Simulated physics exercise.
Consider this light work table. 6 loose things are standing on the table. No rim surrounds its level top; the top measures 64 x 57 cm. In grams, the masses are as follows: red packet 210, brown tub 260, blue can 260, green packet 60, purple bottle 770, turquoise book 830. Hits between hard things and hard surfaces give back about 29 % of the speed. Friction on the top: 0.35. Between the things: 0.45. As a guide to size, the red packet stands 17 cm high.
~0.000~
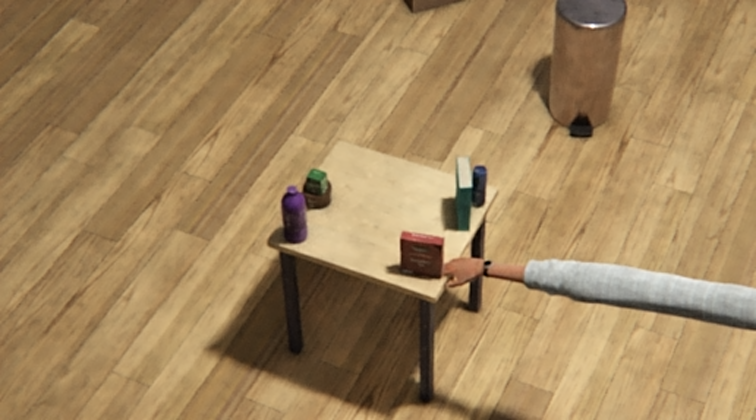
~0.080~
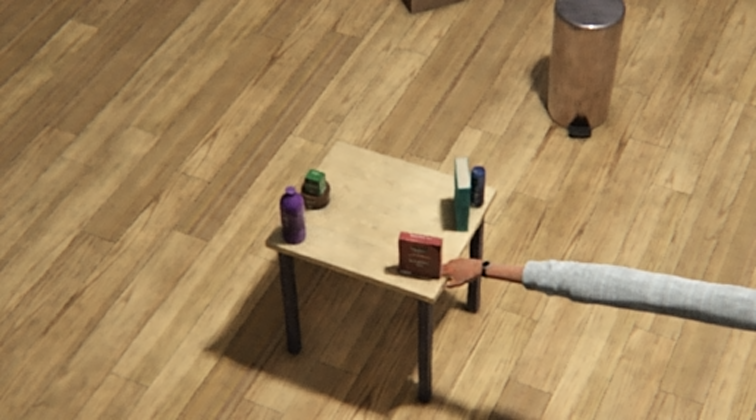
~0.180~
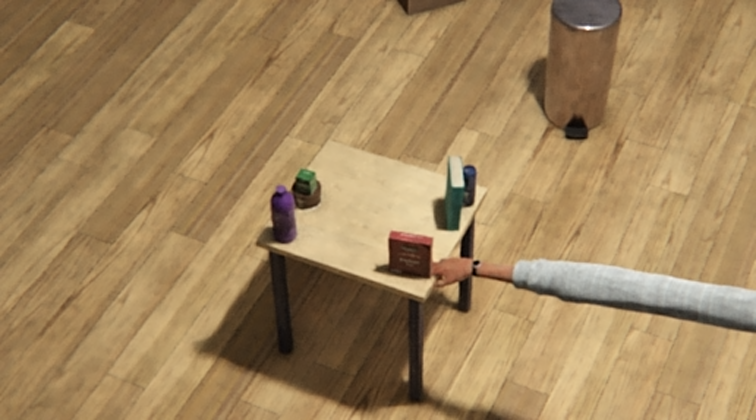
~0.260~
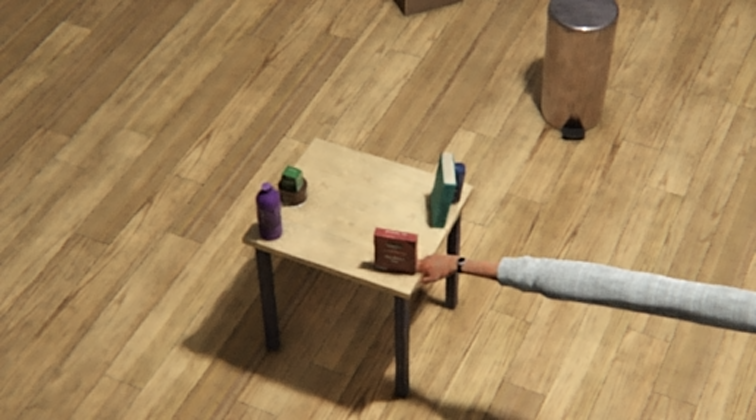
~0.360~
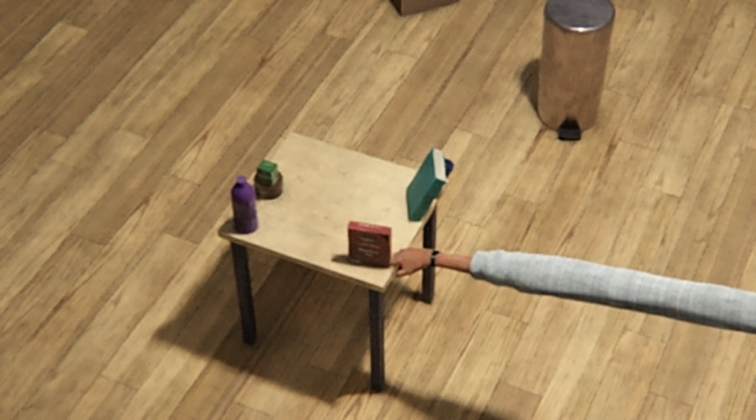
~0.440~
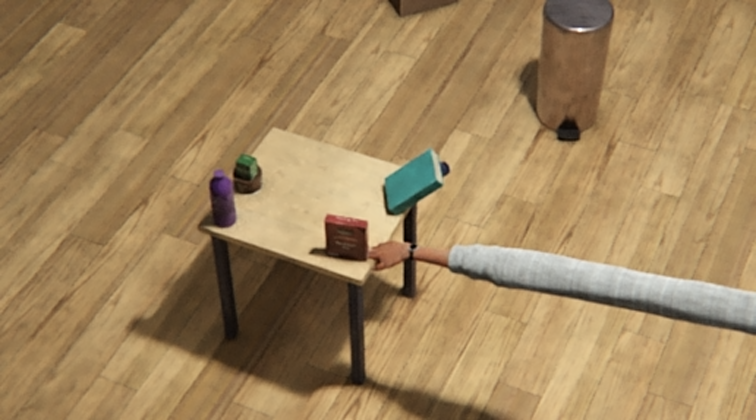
At the start, a hand in a light sleeve rests at the near right corner of a small wooden table holding a purple bottle, a red packet, a turquoise book and other items. The hand pushes the table leftward across the floor, slowly, then faster, while the upright book leans over further and further to the left.
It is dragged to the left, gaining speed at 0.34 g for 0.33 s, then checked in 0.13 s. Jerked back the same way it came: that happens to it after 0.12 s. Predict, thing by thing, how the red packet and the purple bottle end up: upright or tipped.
In the end I expect the red packet to hold its balance. I expect the purple bottle to lose its balance.
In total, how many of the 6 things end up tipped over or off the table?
5 of them.
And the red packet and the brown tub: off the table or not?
The red packet stays within bounds; the brown tub winds up out of bounds.
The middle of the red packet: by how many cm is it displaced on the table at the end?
I'd say about 10 cm between start and finish.
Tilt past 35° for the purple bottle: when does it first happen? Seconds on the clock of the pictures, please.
It happens at about 0.7 s.
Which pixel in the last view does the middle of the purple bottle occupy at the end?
It settles at around (185, 308).
After 0.64 s, table shifted 25 cm; brown tub, green packet and purple bottle now off the table; red packet moved 10 cm near (316, 228); turquoise book on its side.
After 0.94 s, table shifted 11 cm; red packet moved 16 cm near (338, 234); turquoise book on its side.
After 1.04 s, table shifted 2 cm; red packet moved 16 cm near (361, 242); turquoise book on its side.
After 1.44 s, turquoise book now off the table; red packet moved 10 cm near (383, 249).
In the end (2.0 s), off the table and tipped over, blue can, green packet, purple bottle and turquoise book; off the table but upright, brown tub; not toppled but over 5 cm from the start, red packet. At the end, from the last picture's camera, red packet near (383, 249), purple bottle near (185, 308).
